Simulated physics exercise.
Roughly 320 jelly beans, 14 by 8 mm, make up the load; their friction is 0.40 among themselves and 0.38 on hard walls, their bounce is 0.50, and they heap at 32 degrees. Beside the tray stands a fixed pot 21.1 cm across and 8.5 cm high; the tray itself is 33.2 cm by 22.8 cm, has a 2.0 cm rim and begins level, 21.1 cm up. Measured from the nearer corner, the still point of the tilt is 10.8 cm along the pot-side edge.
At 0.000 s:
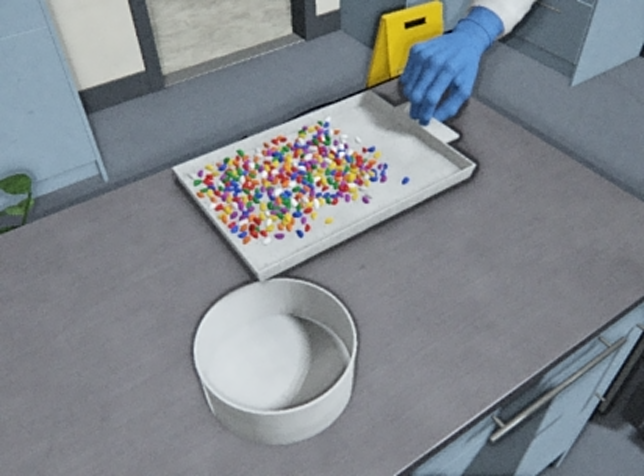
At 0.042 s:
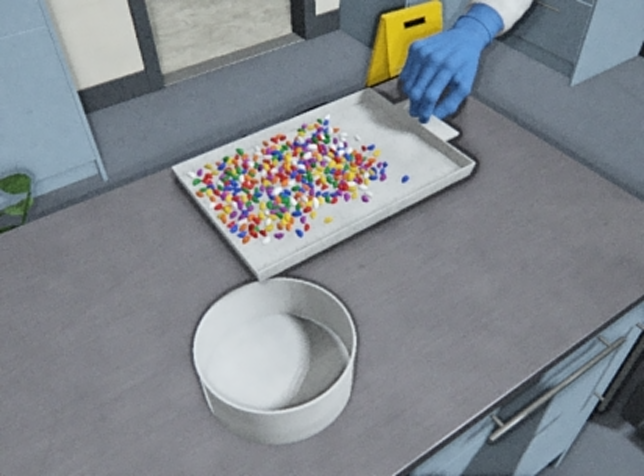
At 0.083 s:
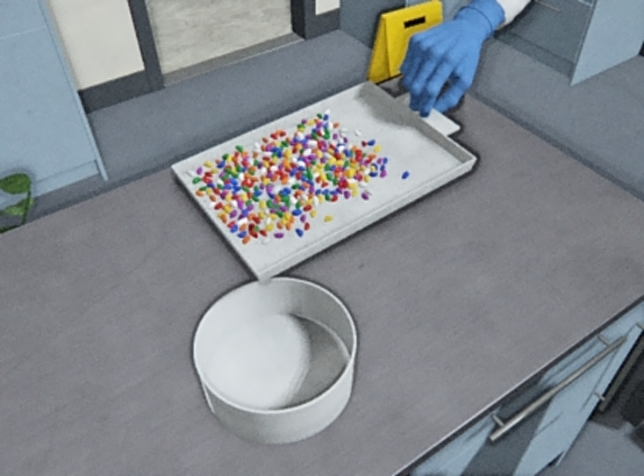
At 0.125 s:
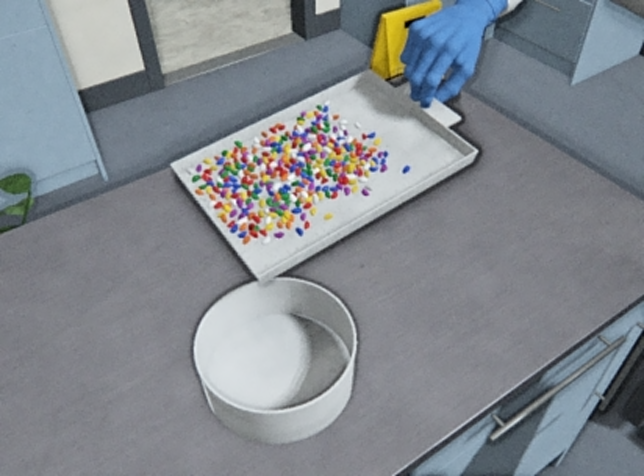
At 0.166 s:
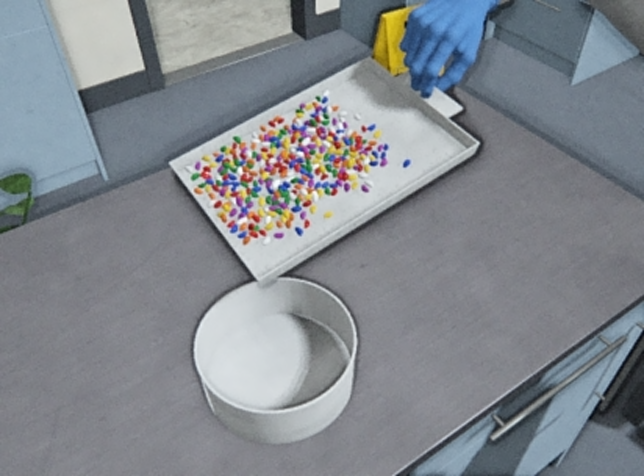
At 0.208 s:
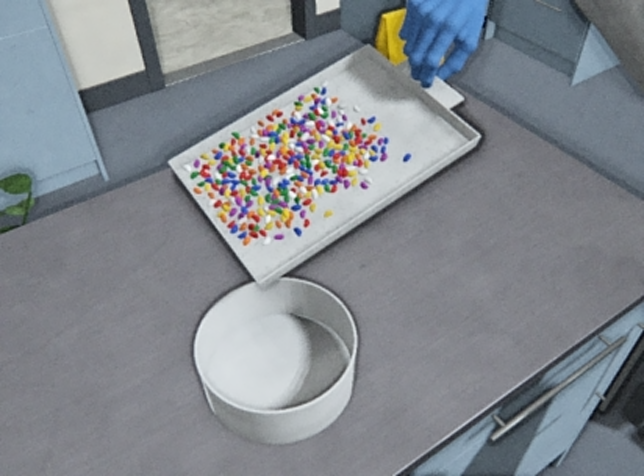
A blue-gloved hand slowly raised the far side of a white tray scattered with colourful jelly beans, tilting it gently toward a round white pot on the grey counter while the beans barely moved.
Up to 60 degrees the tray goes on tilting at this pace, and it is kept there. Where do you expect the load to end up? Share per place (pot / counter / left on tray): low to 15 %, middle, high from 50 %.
Shares - pot: High, counter: Low, left on the tray: Middle.
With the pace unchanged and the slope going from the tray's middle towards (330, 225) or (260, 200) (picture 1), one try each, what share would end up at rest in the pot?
About 50 and 5 per cent.
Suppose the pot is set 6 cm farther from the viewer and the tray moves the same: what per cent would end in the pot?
Then close to 45 per cent.
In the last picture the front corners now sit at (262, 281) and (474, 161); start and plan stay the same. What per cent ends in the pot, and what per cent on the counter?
Final per cent - pot 35, counter 5.
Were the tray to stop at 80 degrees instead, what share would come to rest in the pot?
Result: Close to 90 %.
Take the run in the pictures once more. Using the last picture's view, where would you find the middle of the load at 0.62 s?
(260, 208), roughly.
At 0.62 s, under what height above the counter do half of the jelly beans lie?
Around 26 cm up.
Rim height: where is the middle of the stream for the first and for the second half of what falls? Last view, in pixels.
It passes about (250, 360) first and (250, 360) afterwards.
Then, at 0.45 s, tilt 37 degrees; the tray holds 100 %, the pot 0 %.
Then, at 0.62 s, tilt 53 degrees; the tray holds 100 %, the pot 0 %.
After 0.90 s, tilt 60 degrees; the tray holds 55 %, the pot 20 %.
By 2.8 s all is still; pot 55 %, counter 0 %, tray 40 %.
